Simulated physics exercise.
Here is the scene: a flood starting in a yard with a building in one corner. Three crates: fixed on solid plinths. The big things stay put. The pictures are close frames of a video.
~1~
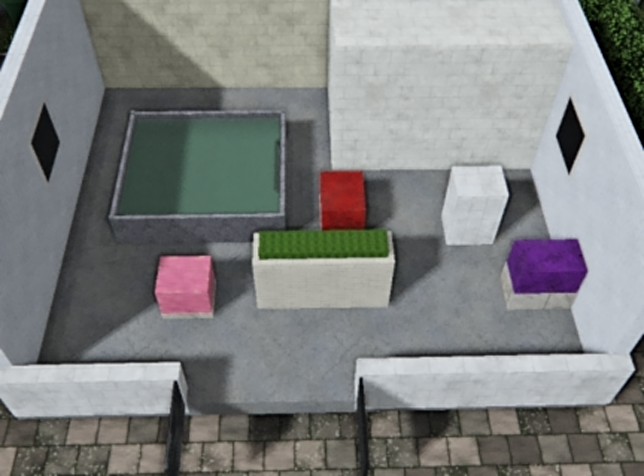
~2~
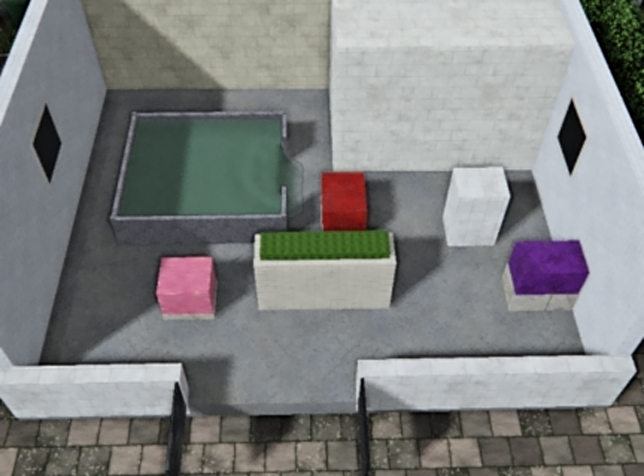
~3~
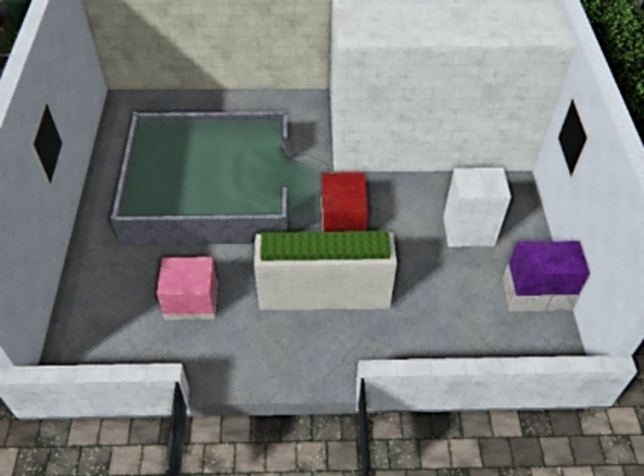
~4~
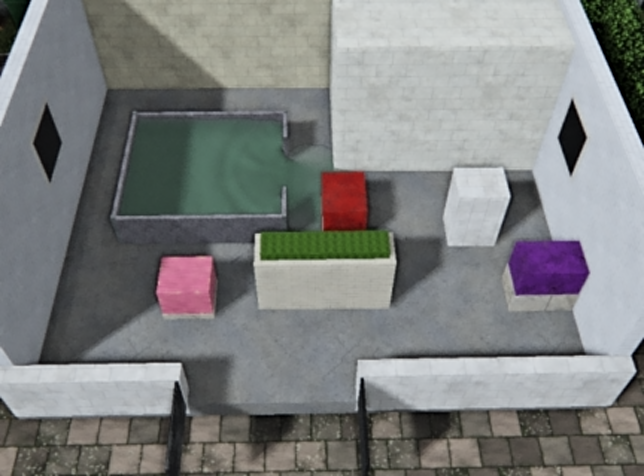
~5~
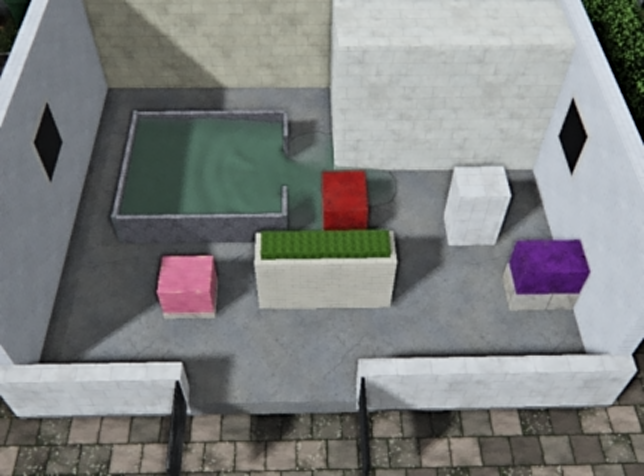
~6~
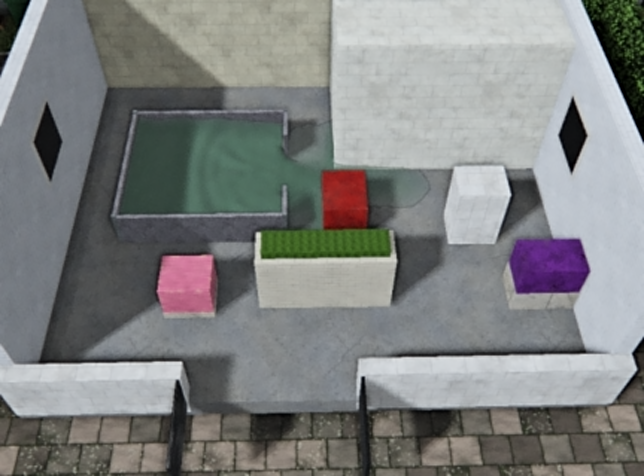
We see a walled yard with coloured boxes, a planter and a tank of still green water at the left; a gap opens in the tank's right side, and water pours out, spreading thinly rightward behind the red box.
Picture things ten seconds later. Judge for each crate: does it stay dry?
In order: The pink crate is out of reach of the water, the red crate is within reach of the water, the purple crate is out of reach of the water.
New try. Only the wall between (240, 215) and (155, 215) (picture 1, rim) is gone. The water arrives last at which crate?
My pick is the crate marked purple.
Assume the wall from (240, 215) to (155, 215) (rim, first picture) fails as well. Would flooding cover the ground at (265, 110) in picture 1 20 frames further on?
Untouched.
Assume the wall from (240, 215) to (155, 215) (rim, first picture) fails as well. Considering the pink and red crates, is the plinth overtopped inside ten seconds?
Then: The pink crate is wetted; the red crate remains dry.
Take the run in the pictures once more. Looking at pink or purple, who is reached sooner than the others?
Simply the pink-painted one.
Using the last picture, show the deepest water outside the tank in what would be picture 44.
My estimate is about (539, 198).
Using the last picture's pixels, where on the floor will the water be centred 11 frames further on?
That comes out near (269, 186).
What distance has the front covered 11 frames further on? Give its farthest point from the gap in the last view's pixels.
The front tops out at about (561, 275).
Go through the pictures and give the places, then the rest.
In the first frame, still water in the water tank at (204, 164).
In the second frame, the front is at (291, 215), out from the gap at (283, 180).
In the third frame, water pours out at (284, 181) and has run to (321, 215).
In the fourth frame, water pours out at (284, 181) and has run to a hidden place.
In the fifth frame, water pours out at (284, 180) and has run to (389, 179).
In the sixth frame, water pours out at (284, 178) and has run to (420, 178).
A moment on, water covers 20 % of the floor; the pink crate not reached, the red crate water round its plinth, the purple crate not reached.
Next, water covers 30 % of the floor; the pink crate water round its plinth, the red crate water round its plinth, the purple crate water round its plinth.
Then, water covers 50 % of the floor; the pink crate water round its plinth, the red crate water round its plinth, the purple crate water round its plinth.
Later, water covers 85 % of the floor; the pink crate water round its plinth, the red crate water round its plinth, the purple crate water round its plinth.
In the end, water covers 100 % of the floor; the pink crate stayed above the water, the red crate was topped, the purple crate stayed above the water.
